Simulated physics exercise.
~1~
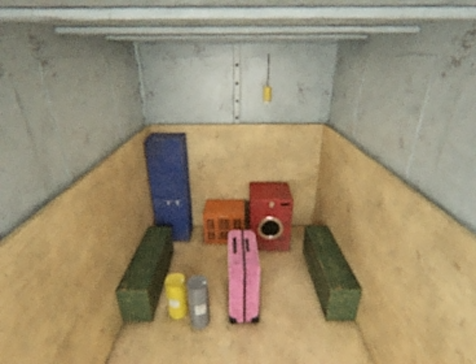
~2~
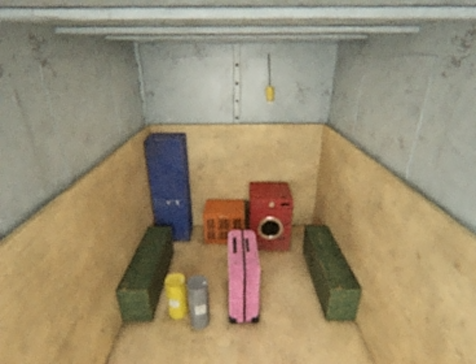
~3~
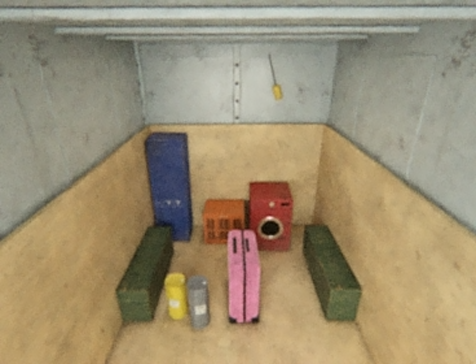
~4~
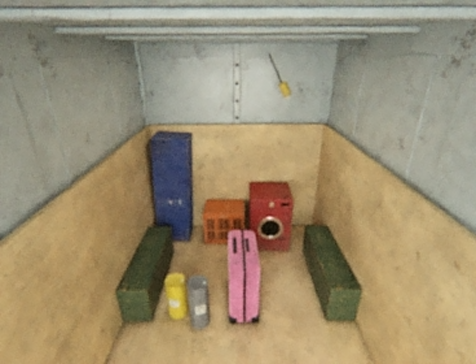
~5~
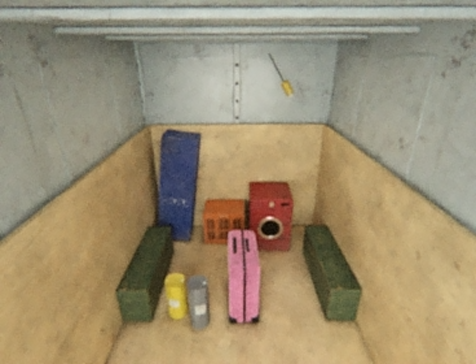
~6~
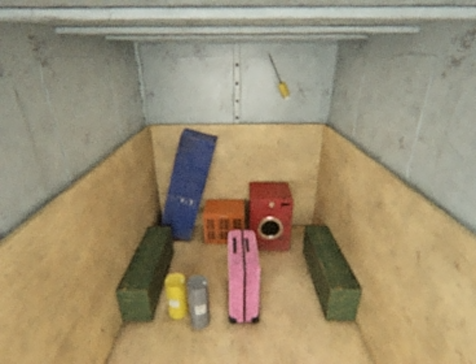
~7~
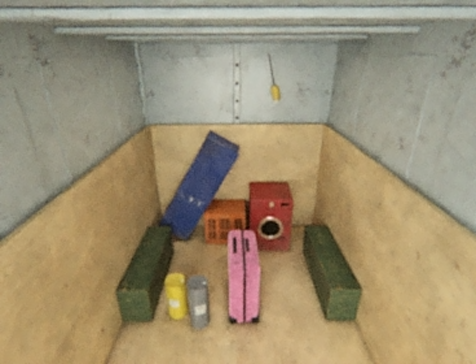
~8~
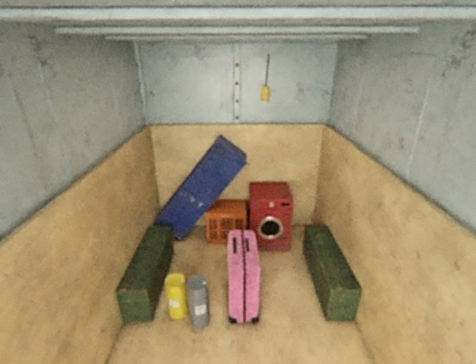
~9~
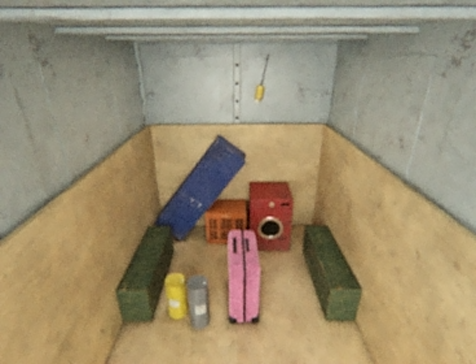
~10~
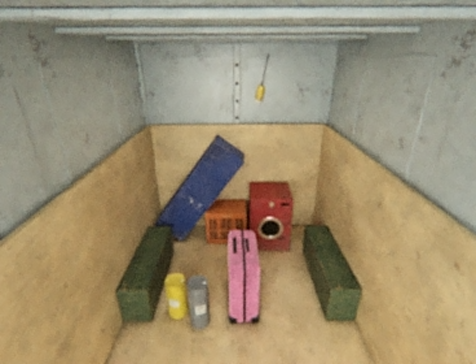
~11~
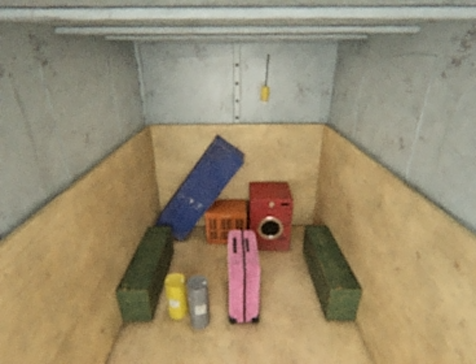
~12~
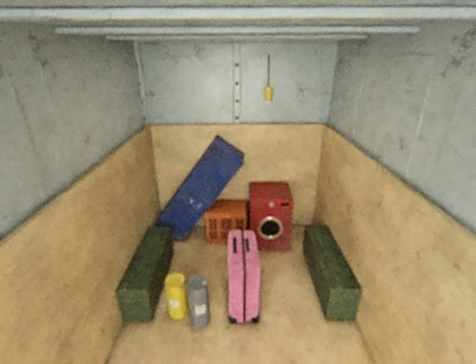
Inside a van's load bay, a tall blue box tips right and ends leaning over an orange chest, other items staying put.
